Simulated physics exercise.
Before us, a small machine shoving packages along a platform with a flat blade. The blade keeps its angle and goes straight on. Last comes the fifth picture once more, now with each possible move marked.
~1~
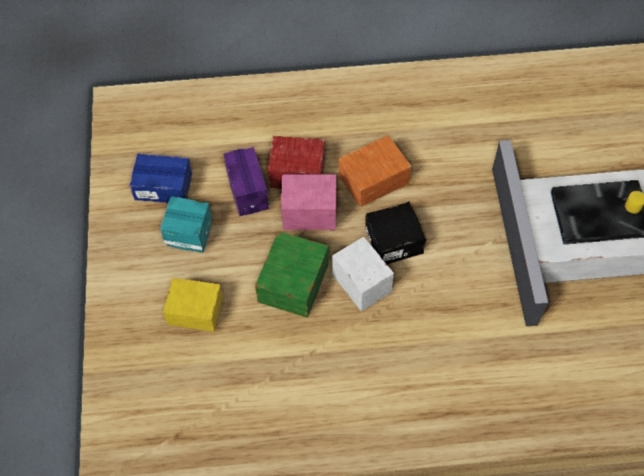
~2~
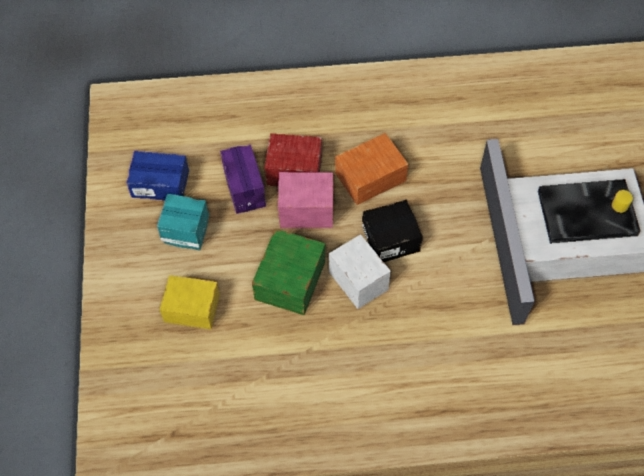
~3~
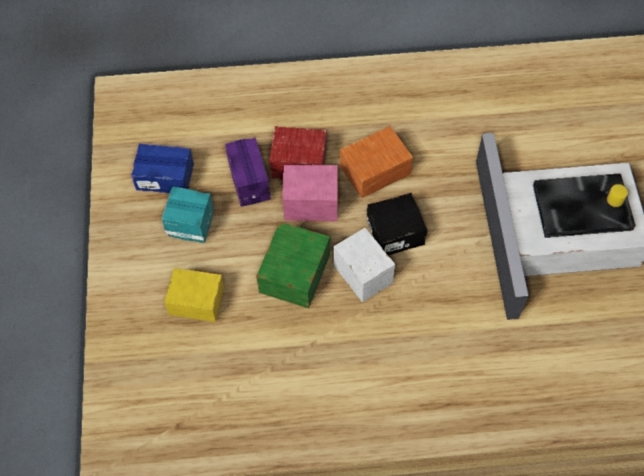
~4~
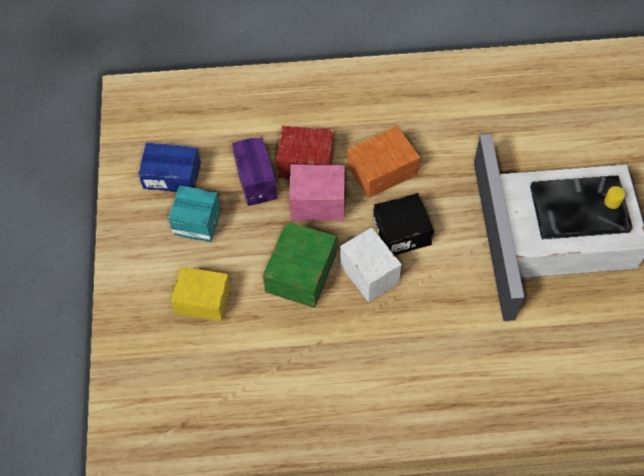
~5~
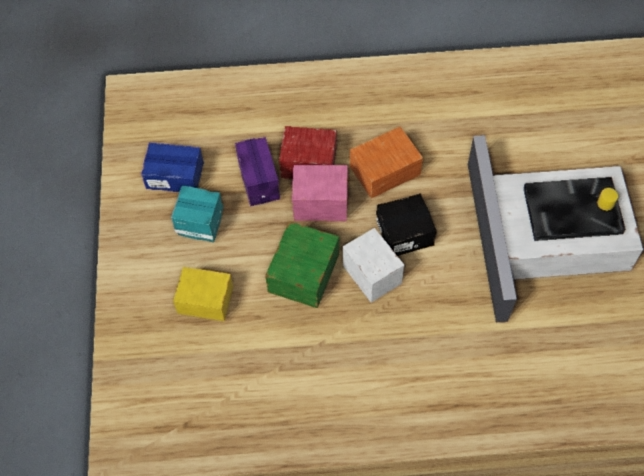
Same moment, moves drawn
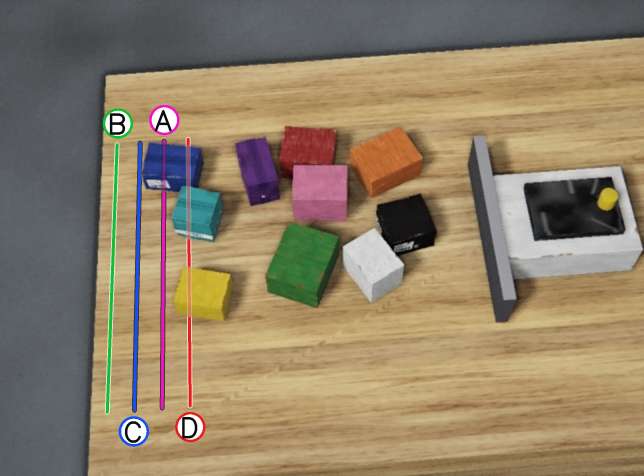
At the start, colourful box-shaped packages sit clustered on a wooden platform, with a small white machine and its flat grey blade to their right. The machine edges left, narrowing the gap to the black and white packages, while the view shifts slightly. The packages stay in place, untouched by the blade.
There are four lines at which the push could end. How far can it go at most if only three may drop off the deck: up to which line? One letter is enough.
Up to line C.
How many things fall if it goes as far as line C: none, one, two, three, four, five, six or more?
In all, three.
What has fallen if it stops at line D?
The yellow crate.
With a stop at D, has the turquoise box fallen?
No.
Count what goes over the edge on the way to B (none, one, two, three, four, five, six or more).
By then, six or more.
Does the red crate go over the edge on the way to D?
By then, no.
On the marked copy, A at (163, 264); B at (113, 268); C at (138, 266); D at (189, 262).
Taking C. A third of the way, robot (438, 218); red crate (265, 141); orange crate (327, 147).
Two thirds of the way, robot (308, 227); yellow crate (94, 314); green crate (152, 288).
When it is over, robot (207, 235); turquoise box over the edge; green crate over the edge; three fallen.
As for the rest, A is within the limit but short; B drops six; D is within the limit but short.
